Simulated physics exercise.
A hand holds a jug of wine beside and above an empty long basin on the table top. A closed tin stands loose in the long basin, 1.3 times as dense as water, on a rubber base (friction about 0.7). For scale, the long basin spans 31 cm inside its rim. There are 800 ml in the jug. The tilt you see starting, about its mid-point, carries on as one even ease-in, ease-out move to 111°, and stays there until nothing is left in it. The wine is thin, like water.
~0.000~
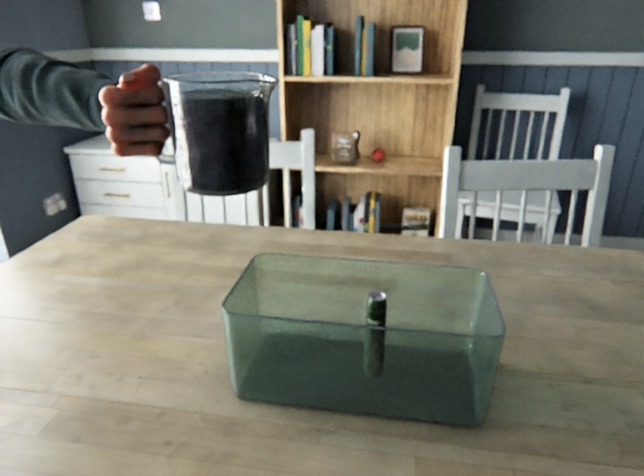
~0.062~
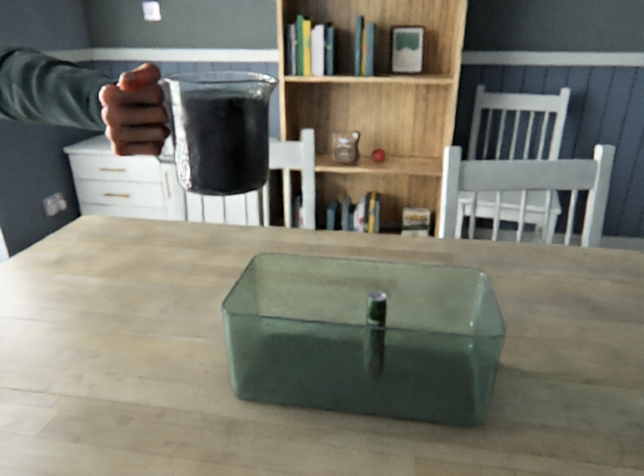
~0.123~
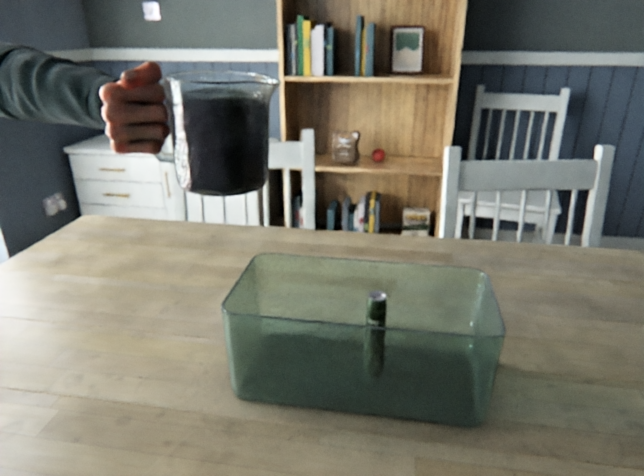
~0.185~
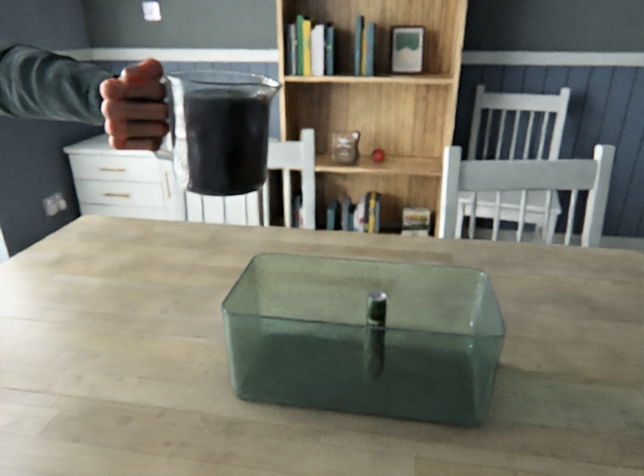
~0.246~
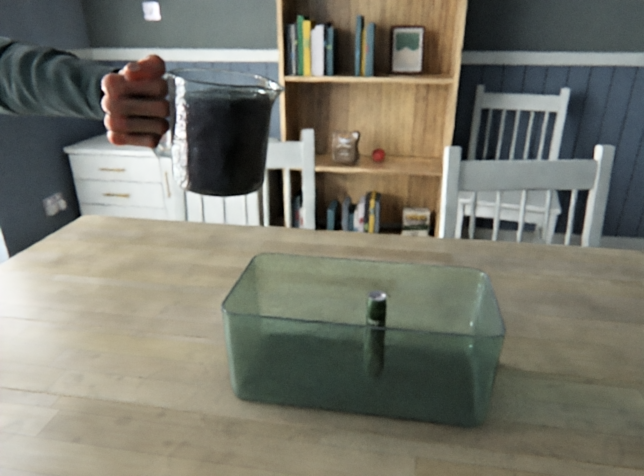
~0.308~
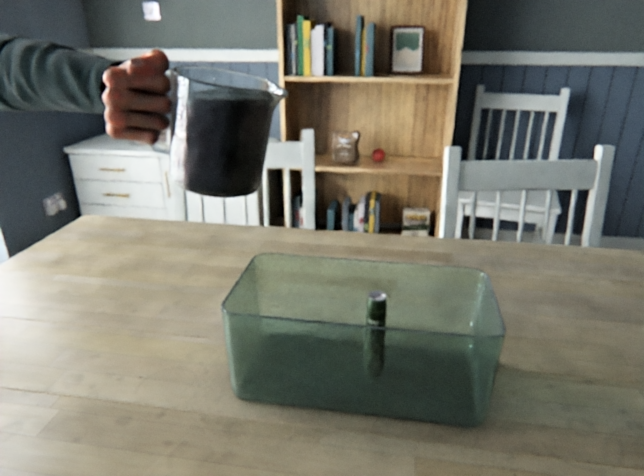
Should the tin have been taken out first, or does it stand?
The tin falls.
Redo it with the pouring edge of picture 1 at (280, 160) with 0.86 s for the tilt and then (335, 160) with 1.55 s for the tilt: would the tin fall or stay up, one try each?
First it remains upright; then it goes over.
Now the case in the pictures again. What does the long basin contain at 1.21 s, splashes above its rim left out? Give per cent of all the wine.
Some 54 per cent.
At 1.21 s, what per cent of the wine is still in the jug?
About 24 per cent.
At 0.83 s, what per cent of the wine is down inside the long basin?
About 5 per cent.
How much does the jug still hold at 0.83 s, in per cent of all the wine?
About 80 per cent.
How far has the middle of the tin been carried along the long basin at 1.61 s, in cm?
Some 7 cm.
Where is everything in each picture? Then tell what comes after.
The first picture shows tilt 0°; pouring edge (279, 80); surface from (176, 94) to (266, 96); the long basin's rim runs from (239, 280) to (495, 302); the tin's top is at (377, 299).
The second picture shows tilt 0°; pouring edge (279, 80); surface from (175, 93) to (266, 96).
The third picture shows tilt 2°; pouring edge (281, 82); surface from (176, 93) to (268, 97).
The fourth picture shows tilt 4°; pouring edge (283, 85); surface from (177, 95) to (269, 97).
The fifth picture shows tilt 7°; pouring edge (285, 88); surface from (179, 94) to (272, 98).
The sixth picture shows tilt 10°; pouring edge (288, 93); surface from (181, 96) to (275, 98).
After 0.83 s the tilt is 62° and 80 per cent is still to pour; the tin stands where it began.
After 1.21 s the tilt is 99° and 24 per cent is still to pour; the tin lies on its side.
After 1.61 s the tilt is 111° and 0 per cent is still to pour; the tin lies on its side.
After 2.05 s the tilt is 111° and 0 per cent is still to pour; the tin lies on its side.
In the end the tin lies on its side.
